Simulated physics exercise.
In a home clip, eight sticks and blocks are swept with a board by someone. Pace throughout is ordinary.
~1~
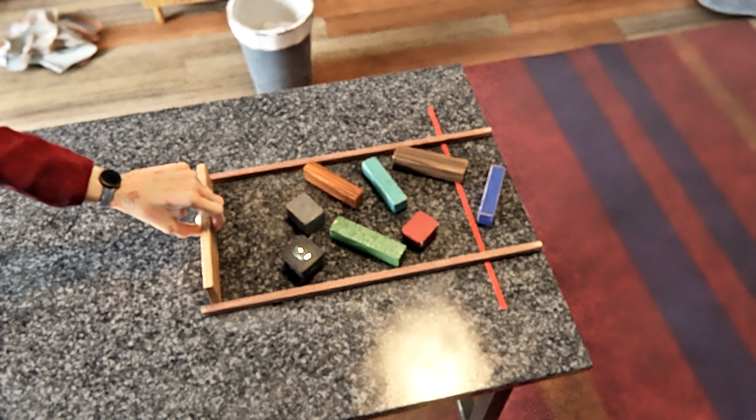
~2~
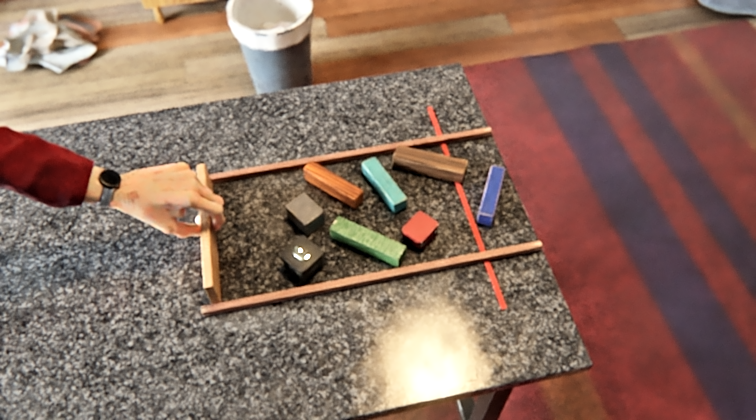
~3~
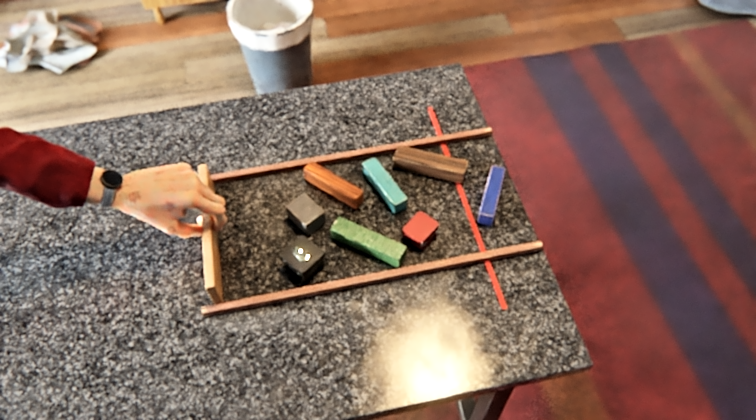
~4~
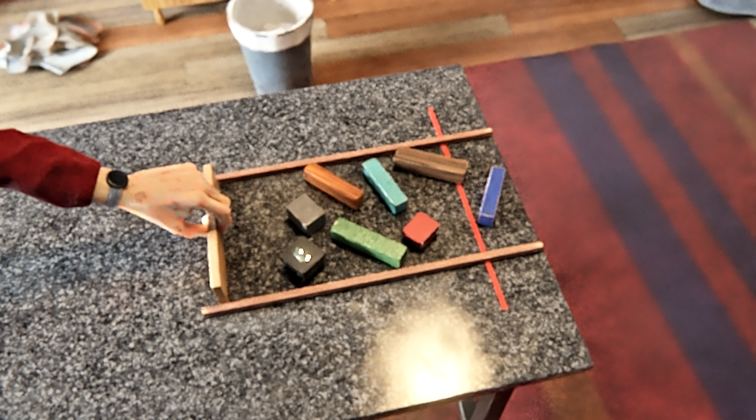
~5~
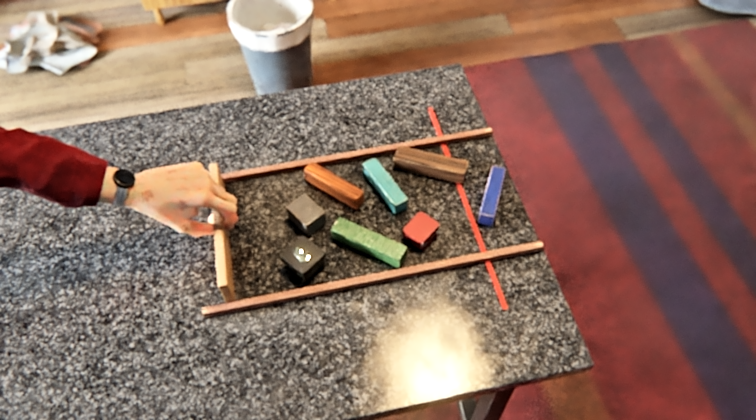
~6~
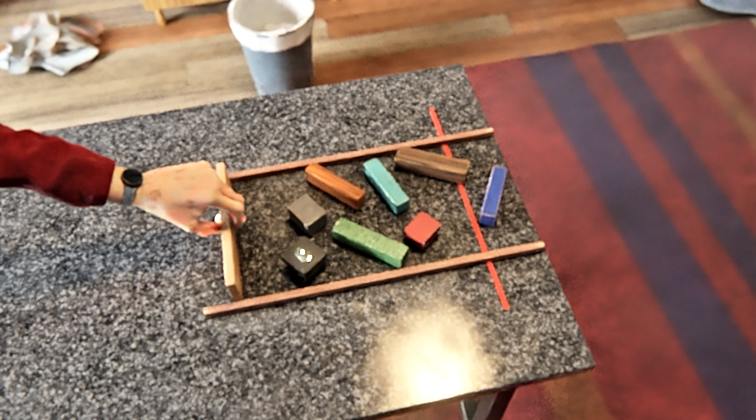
A hand in a dark red sleeve, with a dark watch at the wrist, grips a wooden board at the left of a speckled grey tabletop, seen from above at an angle. Between two wooden rails lie a grey block, a black block, orange, turquoise, green and brown sticks, a red block, and a blue stick beyond red tape. The hand slides the board slightly rightward while the pieces stay put.
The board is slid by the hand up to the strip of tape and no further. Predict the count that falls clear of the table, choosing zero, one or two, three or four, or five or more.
Lost: One or two.
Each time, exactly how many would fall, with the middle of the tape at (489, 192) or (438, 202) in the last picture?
Try 1: 5; try 2: 0.
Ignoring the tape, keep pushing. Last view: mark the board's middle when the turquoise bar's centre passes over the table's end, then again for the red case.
Roughly at (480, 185) and roughly at (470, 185).
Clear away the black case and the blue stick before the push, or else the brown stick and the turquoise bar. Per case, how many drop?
First 1, then 1.
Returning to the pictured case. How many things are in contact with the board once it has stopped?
3 in contact.
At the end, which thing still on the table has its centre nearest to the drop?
It's the red case that ends up nearest.
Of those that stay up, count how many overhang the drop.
3 overhanging.
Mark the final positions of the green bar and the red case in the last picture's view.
The green bar ends up near (518, 217), and the red case near (514, 193).
Soon after, none off yet; blue stick at rest near (493, 196); brown stick at rest near (432, 165); red case at rest near (422, 232).
Then, none off yet; blue stick at rest near (493, 196); brown stick moved a little near (453, 163); red case moved about its own width near (458, 211).
At rest, the number that fall off is one or two; fallen, brown stick and blue stick.
